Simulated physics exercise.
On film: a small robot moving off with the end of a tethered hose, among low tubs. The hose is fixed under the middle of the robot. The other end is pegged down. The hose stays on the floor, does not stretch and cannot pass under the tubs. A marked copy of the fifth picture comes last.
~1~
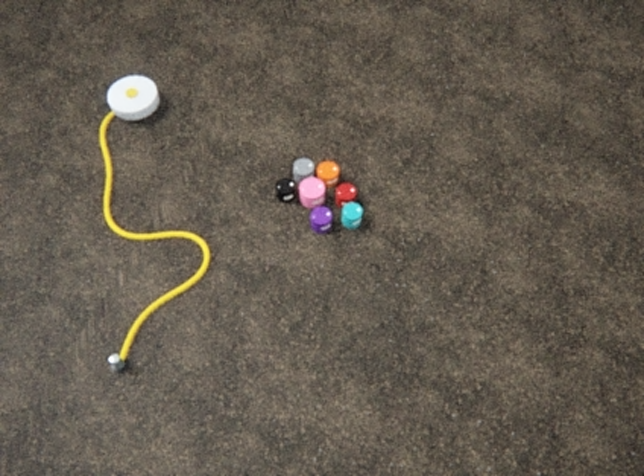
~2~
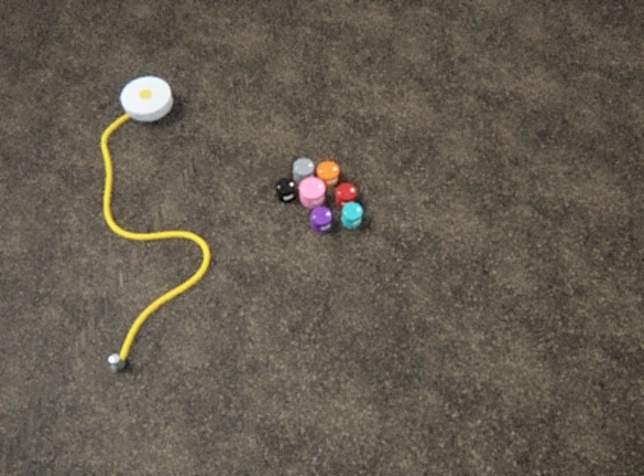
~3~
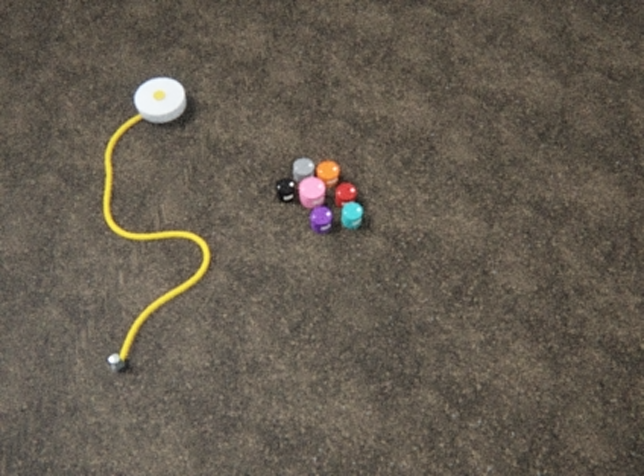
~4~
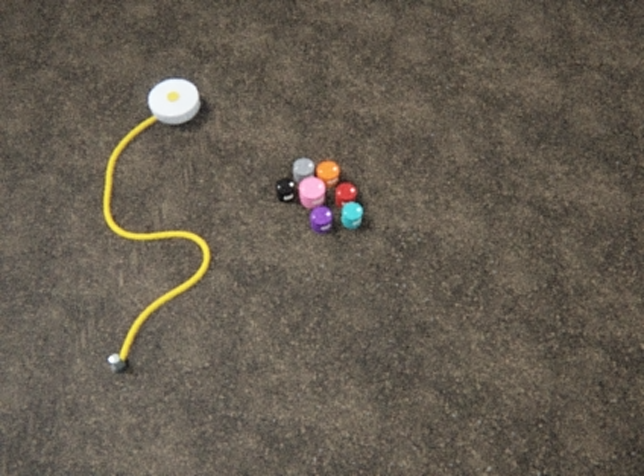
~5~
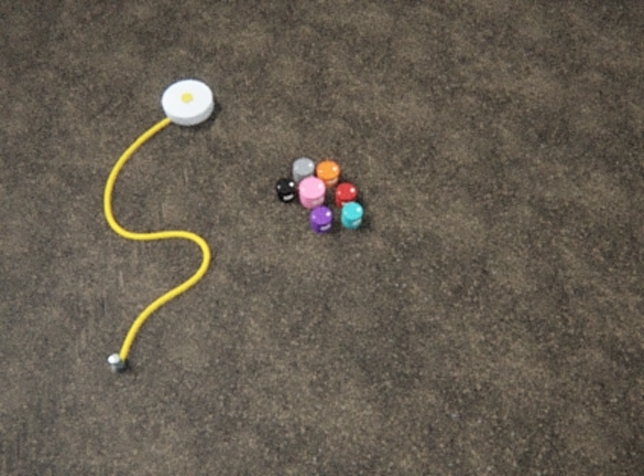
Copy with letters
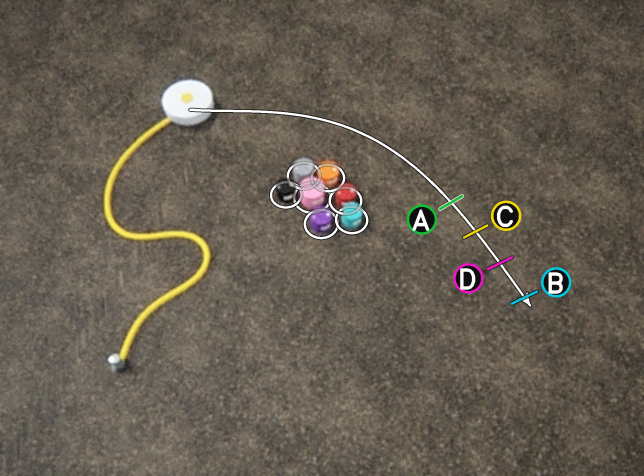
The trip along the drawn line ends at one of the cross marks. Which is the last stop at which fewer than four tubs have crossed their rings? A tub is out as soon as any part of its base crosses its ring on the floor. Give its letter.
As far as tick A.
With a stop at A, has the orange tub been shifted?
By then, no.
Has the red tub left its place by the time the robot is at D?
Yes.
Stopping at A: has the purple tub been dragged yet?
No.
On the marked copy, A at (451, 202); B at (525, 298); C at (476, 231); D at (500, 263); the route from (190, 110) via (388, 148) to (530, 306).
Taking A. A third of the way, robot (290, 108).
Two thirds of the way, robot (386, 140).
When it is over, robot (453, 197); none over the rings.
As for the rest, B has seven over the rings; C has six over the rings; D has seven over the rings.
